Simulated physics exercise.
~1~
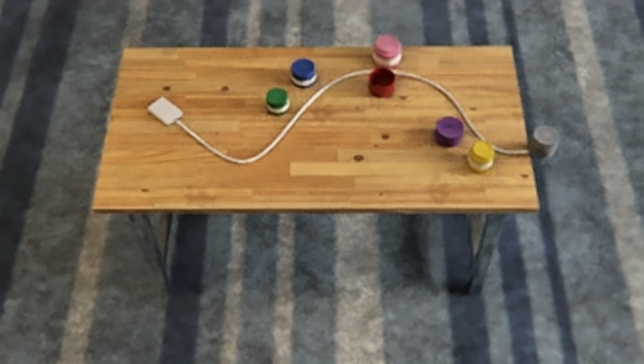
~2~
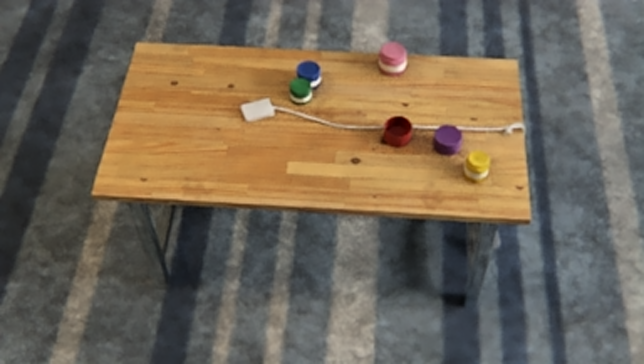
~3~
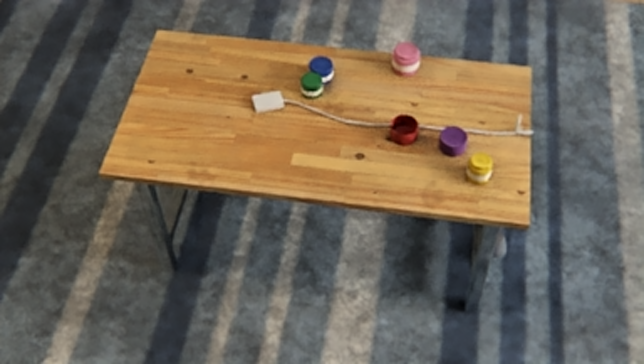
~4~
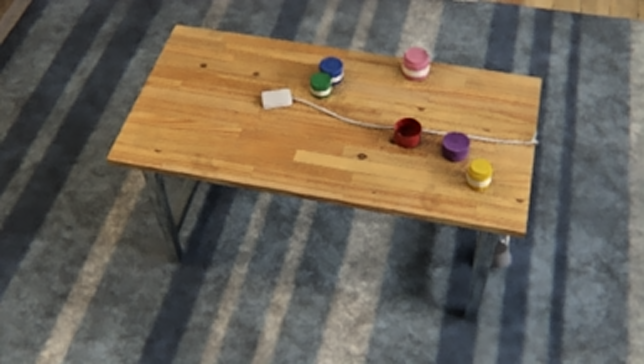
At first, a pale cable winds across a wooden table among small colourful tubs and jars, joining a white phone at the left to a grey speaker at the right edge. The speaker drops over that edge, and the cable pulls nearly straight. The phone slides well to the right, while the red cup shifts toward the front and the green canister moves slightly, ending close beside the blue one. After that, everything on the table settles as the view drifts sideways. At the end, the phone and red cup remain on top, with the speaker down below the table.
